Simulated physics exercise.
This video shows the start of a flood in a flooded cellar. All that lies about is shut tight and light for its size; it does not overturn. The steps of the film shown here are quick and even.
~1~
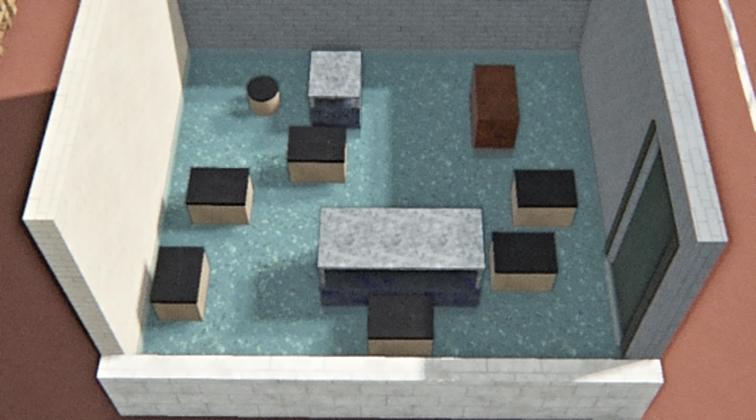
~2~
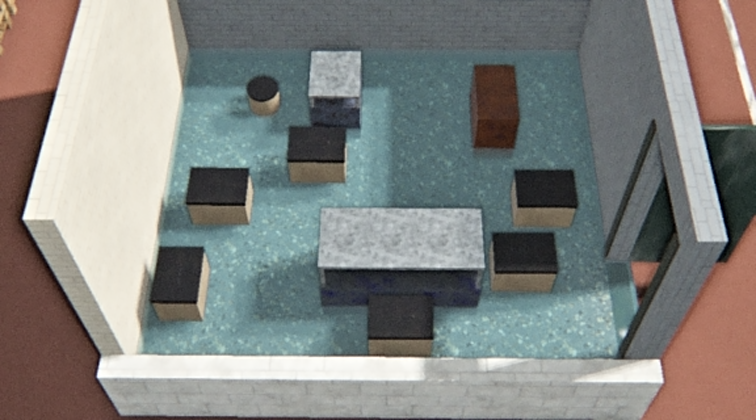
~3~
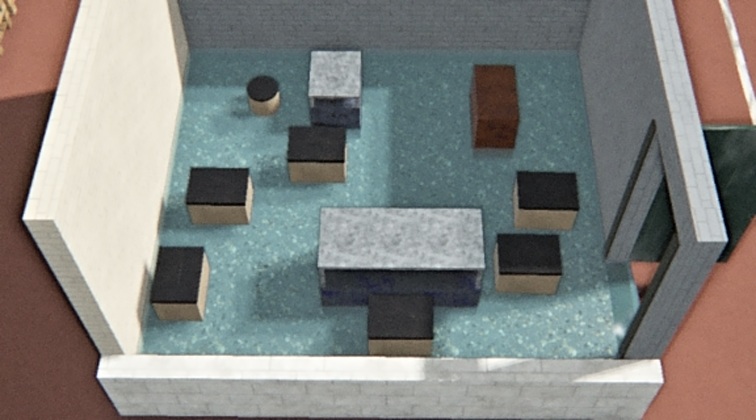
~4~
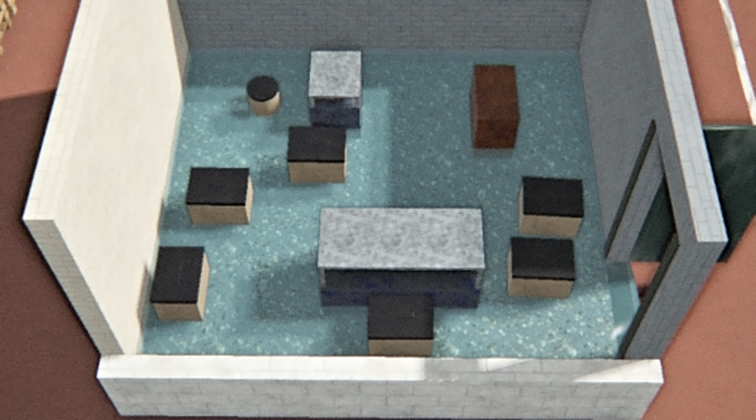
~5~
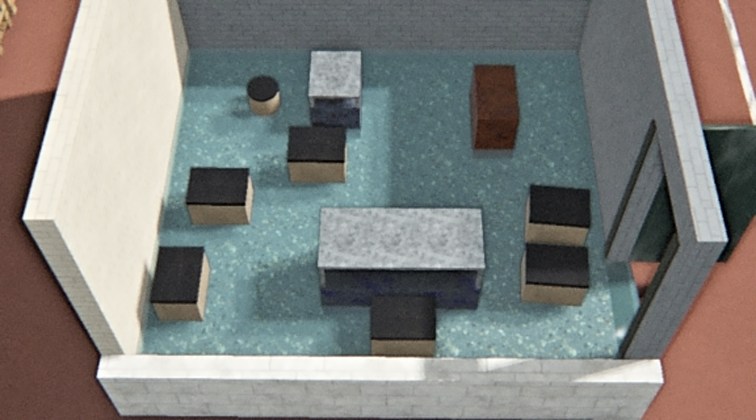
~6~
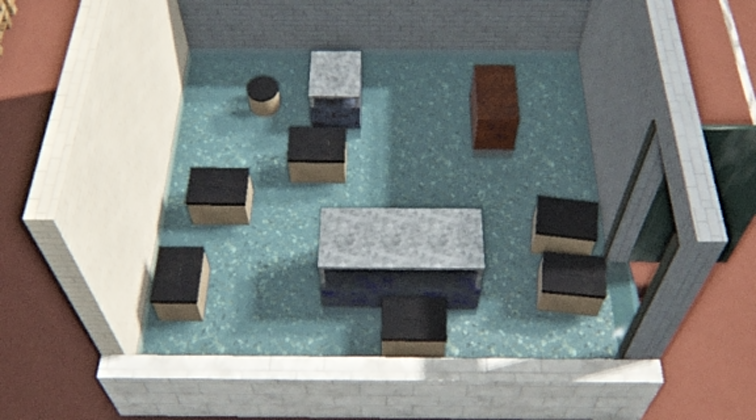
Flooded cellar with a door swinging open on the right, two dark-topped chests drifting right and forward, then a front one edging right.
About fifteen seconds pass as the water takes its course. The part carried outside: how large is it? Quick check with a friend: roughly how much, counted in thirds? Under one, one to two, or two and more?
In the middle third.
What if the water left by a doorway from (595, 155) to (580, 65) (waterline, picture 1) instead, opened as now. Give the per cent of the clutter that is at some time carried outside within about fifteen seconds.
Roughly 30 in a hundred.
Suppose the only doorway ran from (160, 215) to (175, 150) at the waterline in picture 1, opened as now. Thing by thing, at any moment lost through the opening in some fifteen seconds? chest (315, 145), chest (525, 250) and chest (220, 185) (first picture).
In the order given, it's escaped, remains behind, escaped.
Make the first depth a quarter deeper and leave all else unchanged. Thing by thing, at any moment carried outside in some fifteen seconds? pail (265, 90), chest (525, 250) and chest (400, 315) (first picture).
The first remains in the room, the next exits, the last exits.
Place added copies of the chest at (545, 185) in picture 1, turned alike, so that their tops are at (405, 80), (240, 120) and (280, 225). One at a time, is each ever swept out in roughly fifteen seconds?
In that order: Inside, still in, still in.
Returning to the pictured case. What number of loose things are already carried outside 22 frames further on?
I count 3 altogether.
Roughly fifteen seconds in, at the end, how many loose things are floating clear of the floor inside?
That adds up to 4.
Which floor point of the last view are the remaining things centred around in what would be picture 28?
Their centre sits close to (289, 228) on the floor of the last picture.
A moment on, 1 of 7 are out; 6 afloat.
Next, 2 of 7 are out; 5 afloat.
Later, 3 of 7 are out; 4 afloat.
In the end, 3 of 7 are out; 4 afloat.
